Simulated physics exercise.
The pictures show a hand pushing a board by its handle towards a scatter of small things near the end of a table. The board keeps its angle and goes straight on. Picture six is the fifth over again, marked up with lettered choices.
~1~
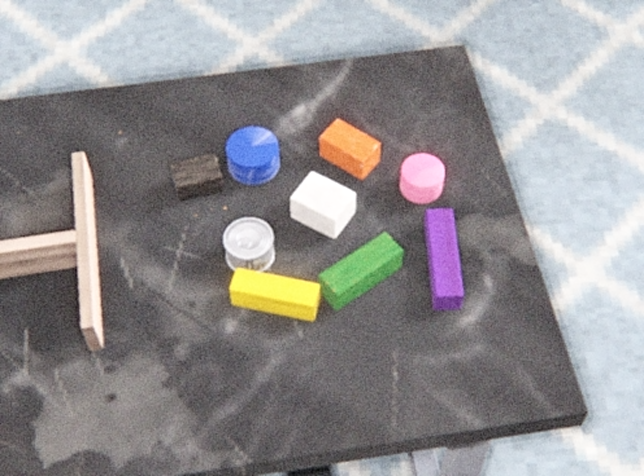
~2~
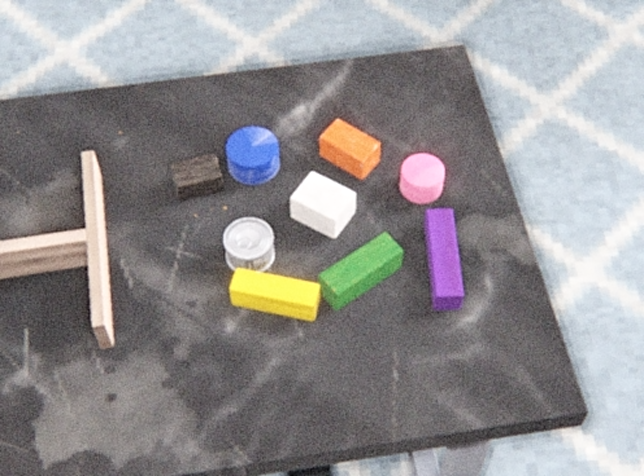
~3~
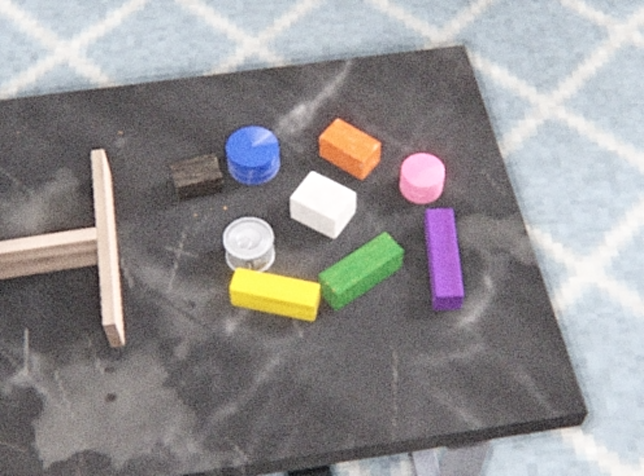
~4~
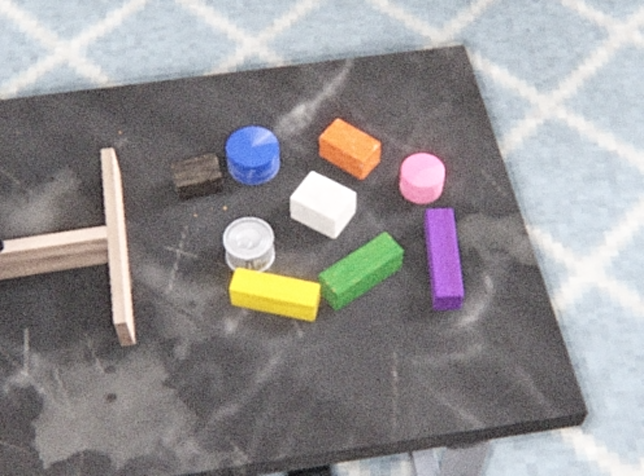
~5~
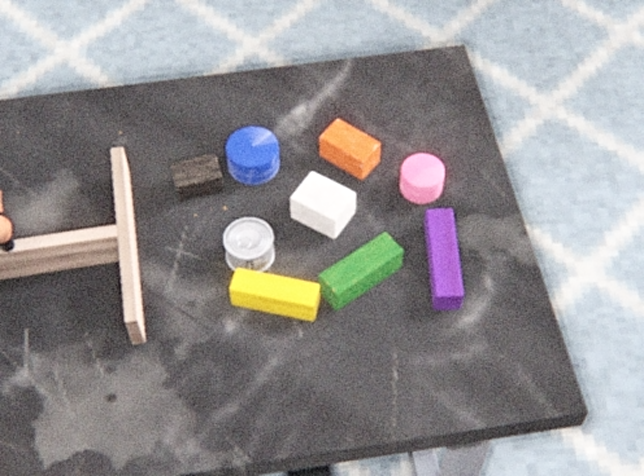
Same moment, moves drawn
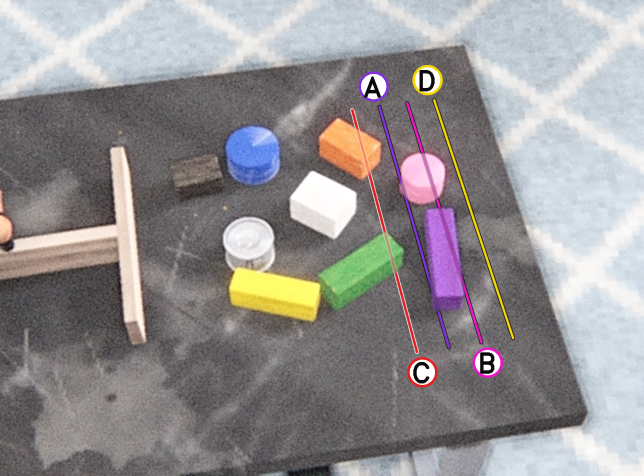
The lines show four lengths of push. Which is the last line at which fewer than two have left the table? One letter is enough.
It can go as far as B.
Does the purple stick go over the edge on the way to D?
Yes.
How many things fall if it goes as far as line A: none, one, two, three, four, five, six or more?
By then, none.
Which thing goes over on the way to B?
It is the purple stick.
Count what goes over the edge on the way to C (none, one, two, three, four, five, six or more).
In all, none.
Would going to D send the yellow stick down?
No.
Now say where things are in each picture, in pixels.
The first frame shows black block (197, 178); green bar (361, 271); grey tin (250, 246).
The second frame shows board (92, 233); yellow stick (275, 295).
The third frame shows board (102, 232); orange block (350, 149).
The fourth frame shows board (113, 230); pink tin (422, 179).
The fifth frame shows board (123, 229); black block (197, 178); green bar (361, 271); grey tin (250, 246).
On the marked copy, A at (411, 217); B at (441, 213); C at (382, 221); D at (470, 209).
Taking B. A third of the way, board (240, 214); blue tin (303, 144); orange block (358, 148).
Two thirds of the way, board (354, 199); purple stick (456, 258); pink tin (429, 177).
When it is over, board (440, 188); purple stick over the edge; pink tin (504, 165); one fallen.
As for the rest, A is within the limit but short; C is within the limit but short; D drops three.
